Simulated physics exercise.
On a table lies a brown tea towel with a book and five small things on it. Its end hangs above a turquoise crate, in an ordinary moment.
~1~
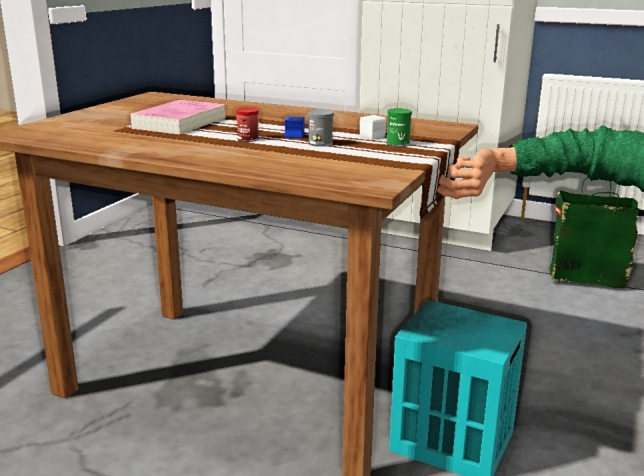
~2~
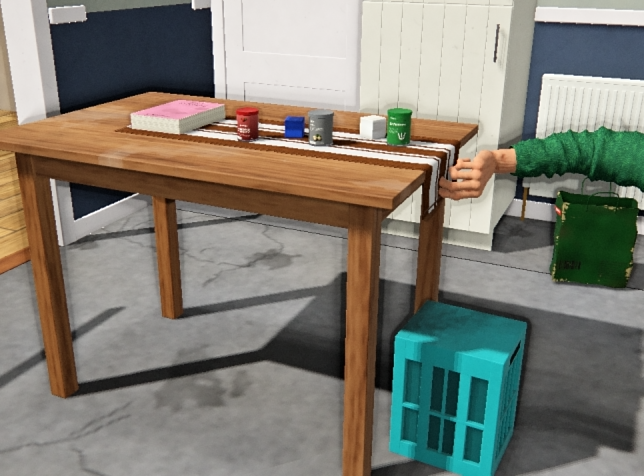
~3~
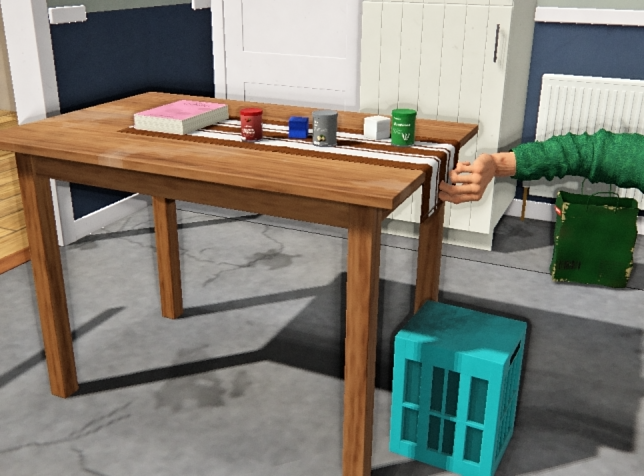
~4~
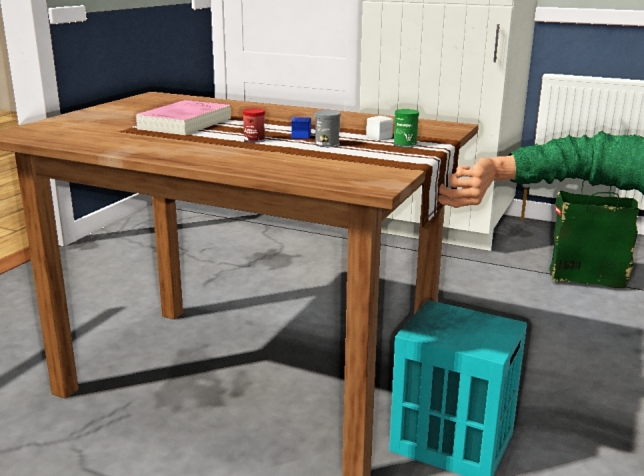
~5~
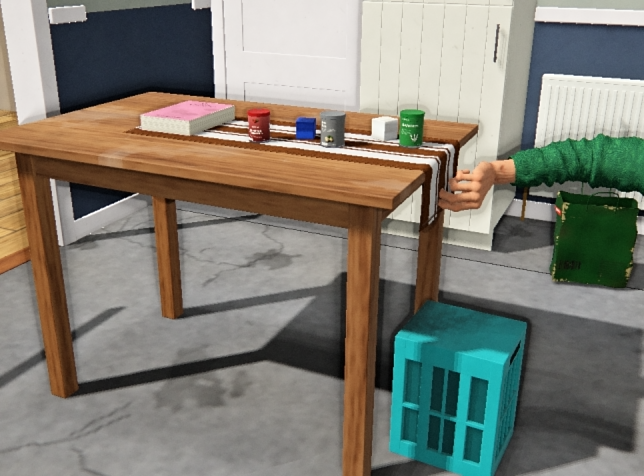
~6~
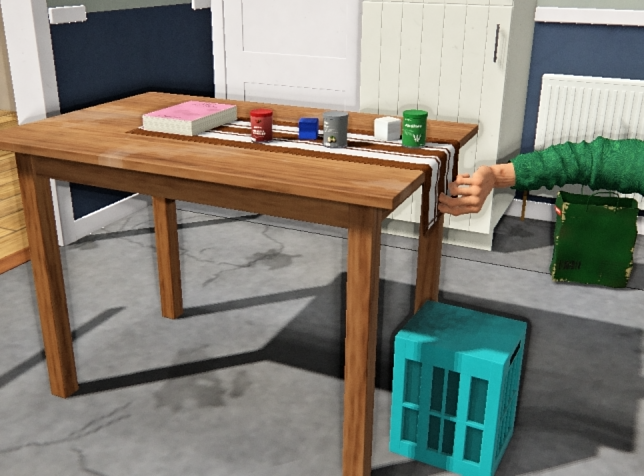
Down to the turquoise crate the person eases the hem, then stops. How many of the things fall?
Three.
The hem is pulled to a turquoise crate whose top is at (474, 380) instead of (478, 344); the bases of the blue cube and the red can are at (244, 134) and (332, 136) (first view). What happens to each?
Result: Blue cube still there, red can gone.
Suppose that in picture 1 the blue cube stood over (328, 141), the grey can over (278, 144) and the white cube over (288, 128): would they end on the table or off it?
The blue cube ends up knocked off, the grey can ends up still aboard, the white cube ends up still aboard.
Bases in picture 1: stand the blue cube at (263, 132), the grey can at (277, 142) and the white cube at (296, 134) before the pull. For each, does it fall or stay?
Looking at each one, the blue cube remains in position, the grey can remains in position and the white cube remains in position.
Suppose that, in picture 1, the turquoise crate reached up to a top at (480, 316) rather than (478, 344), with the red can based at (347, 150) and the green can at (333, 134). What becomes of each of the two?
So the red can leaves, and the green can stays there.
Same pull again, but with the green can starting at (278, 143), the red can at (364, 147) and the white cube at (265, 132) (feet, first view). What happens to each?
Fate of the green can: It stays; fate of the red can: It goes; fate of the white cube: It stays.
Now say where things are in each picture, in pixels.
In the first picture, hem (421, 219); green can (400, 111); white cube (373, 118); grey can (321, 112); blue cube (295, 118); red can (247, 110); top of the crate (478, 344).
In the second picture, hem (422, 220); green can (400, 111).
In the third picture, hem (420, 224); white cube (378, 118).
In the fourth picture, hem (422, 227); grey can (328, 113); top of the crate (478, 344).
In the fifth picture, hem (419, 232); blue cube (306, 119).
In the sixth picture, hem (424, 236); green can (416, 112); white cube (388, 119); grey can (336, 113); blue cube (308, 120); red can (261, 111).
Early on, hem near (438, 257); green can gone.
Midway, hem on the crate; green can, white cube and grey can gone.
Finally, hem on the crate; green can, white cube and grey can gone. The count of fallen things is three.
